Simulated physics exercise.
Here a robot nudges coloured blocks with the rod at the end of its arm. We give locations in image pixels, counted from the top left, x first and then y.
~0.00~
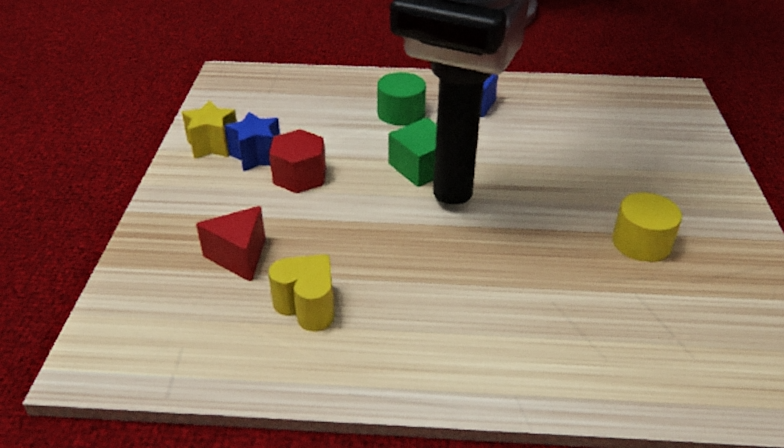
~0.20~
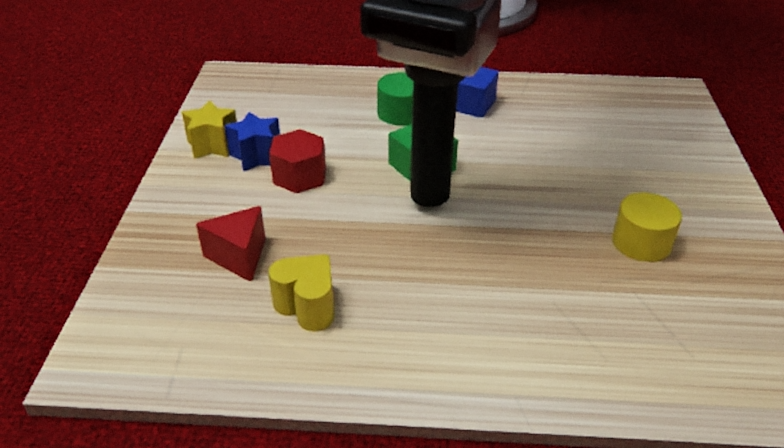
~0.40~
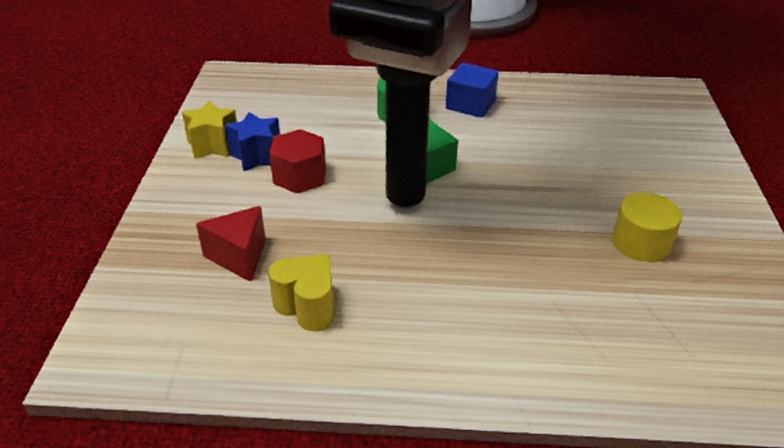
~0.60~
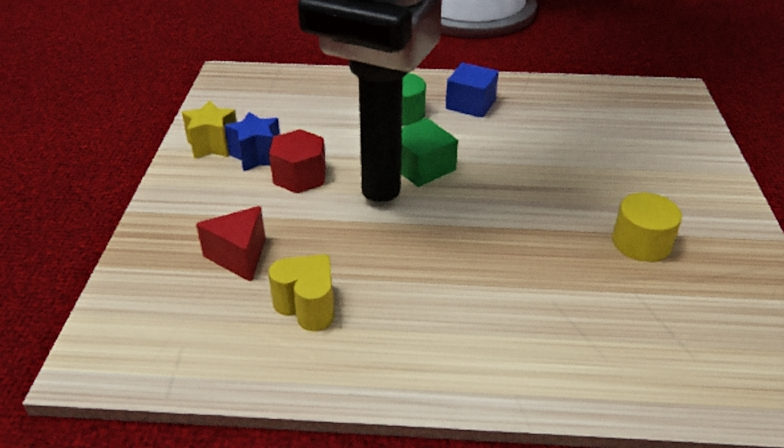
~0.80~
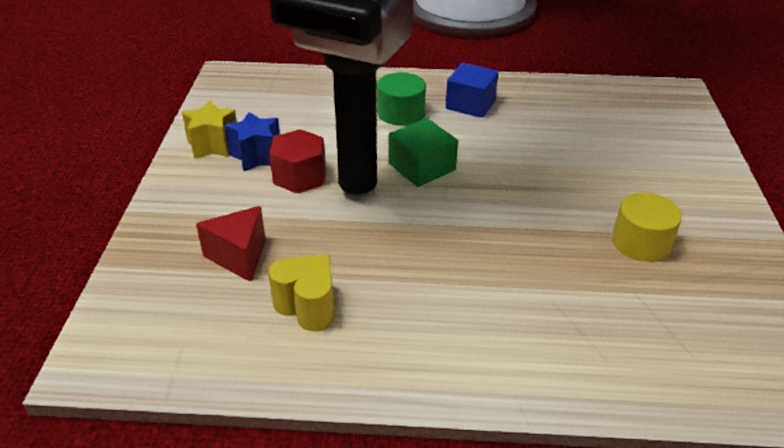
Black robot rod sliding left in front of the green blocks towards the red hexagon, while the coloured blocks stay still.
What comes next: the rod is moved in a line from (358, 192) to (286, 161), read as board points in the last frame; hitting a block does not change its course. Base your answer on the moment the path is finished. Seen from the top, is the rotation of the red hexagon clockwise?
That would be a no.
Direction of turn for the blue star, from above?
Seen from above, its turn is clockwise.
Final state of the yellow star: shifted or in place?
Moved off its spot.
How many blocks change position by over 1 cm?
Moved: More than two.
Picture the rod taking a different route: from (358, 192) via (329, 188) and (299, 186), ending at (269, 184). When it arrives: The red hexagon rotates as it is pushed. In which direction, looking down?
That block twists clockwise.
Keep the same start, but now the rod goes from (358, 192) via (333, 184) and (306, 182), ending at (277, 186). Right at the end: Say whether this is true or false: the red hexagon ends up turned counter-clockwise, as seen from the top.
My answer: False.
On the path given first. Halfway along, rod at (320, 167); yellow star at (198, 112); blue star at (238, 119), turned 15° clockwise; red hexagon at (274, 140).
At the end, rod at (285, 152); yellow star at (188, 106), turned 20° anticlockwise; blue star at (225, 116), turned 60° clockwise; red hexagon at (239, 138), turned 25° anticlockwise; green square not moved.
